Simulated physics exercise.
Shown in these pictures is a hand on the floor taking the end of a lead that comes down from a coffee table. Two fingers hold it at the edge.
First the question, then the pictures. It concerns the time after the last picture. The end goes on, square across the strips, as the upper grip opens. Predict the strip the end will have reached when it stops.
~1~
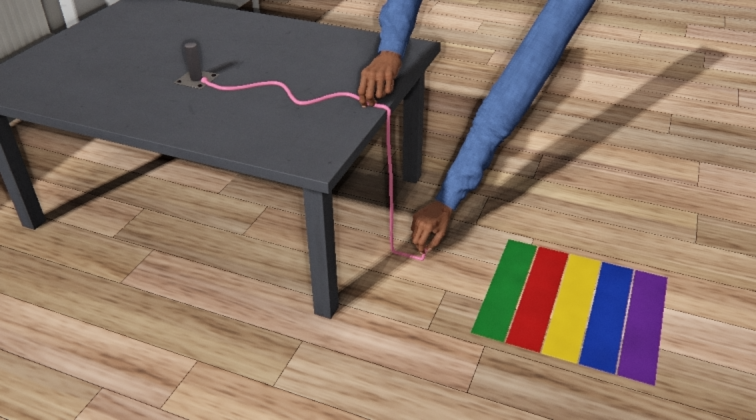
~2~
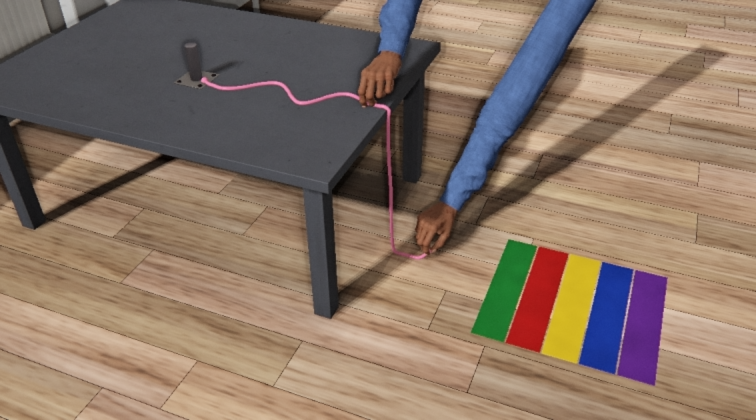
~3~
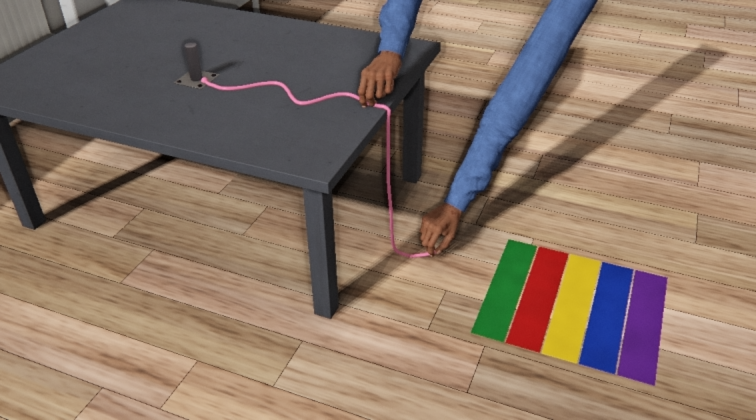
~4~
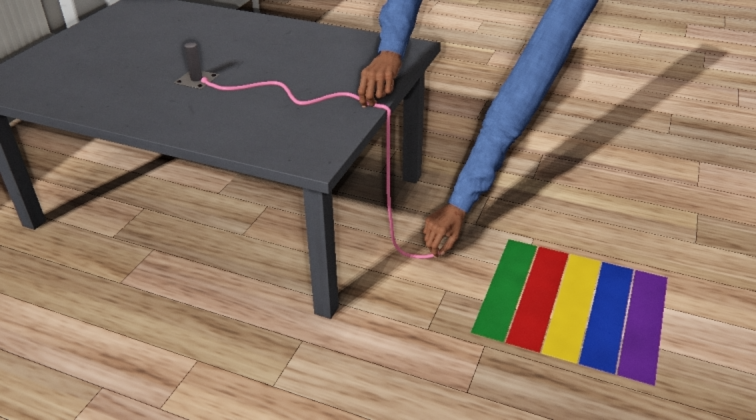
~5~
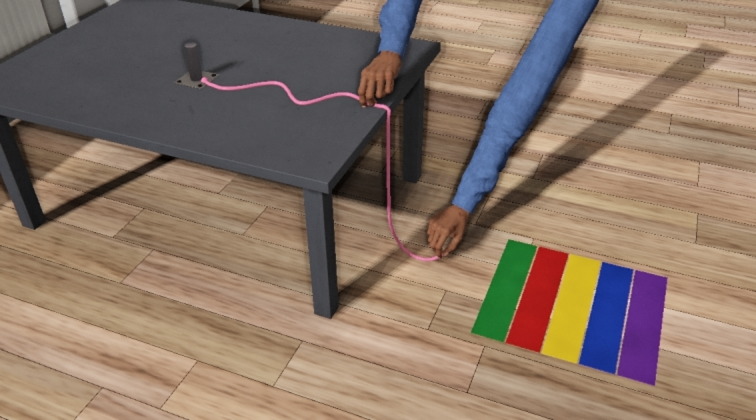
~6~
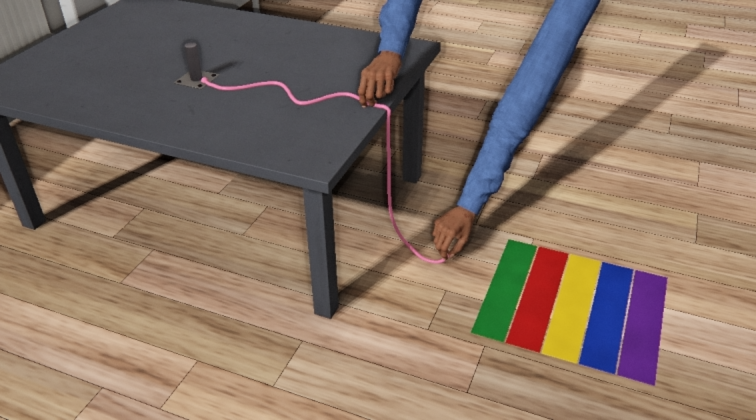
I would say the yellow strip.
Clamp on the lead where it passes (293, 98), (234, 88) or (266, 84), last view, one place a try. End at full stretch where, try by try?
In order: (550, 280), then (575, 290), then (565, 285).
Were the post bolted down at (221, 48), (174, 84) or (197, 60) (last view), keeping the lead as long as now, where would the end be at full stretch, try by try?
First close to (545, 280), next close to (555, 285), last close to (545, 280).
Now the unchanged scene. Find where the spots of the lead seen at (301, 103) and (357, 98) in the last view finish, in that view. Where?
Around (327, 100); the other one around (387, 113).
A little later, end near (519, 274); over green.
Next, end near (556, 283); over red.
When it is tight, end near (578, 289); over yellow. The end stops over the yellow strip.
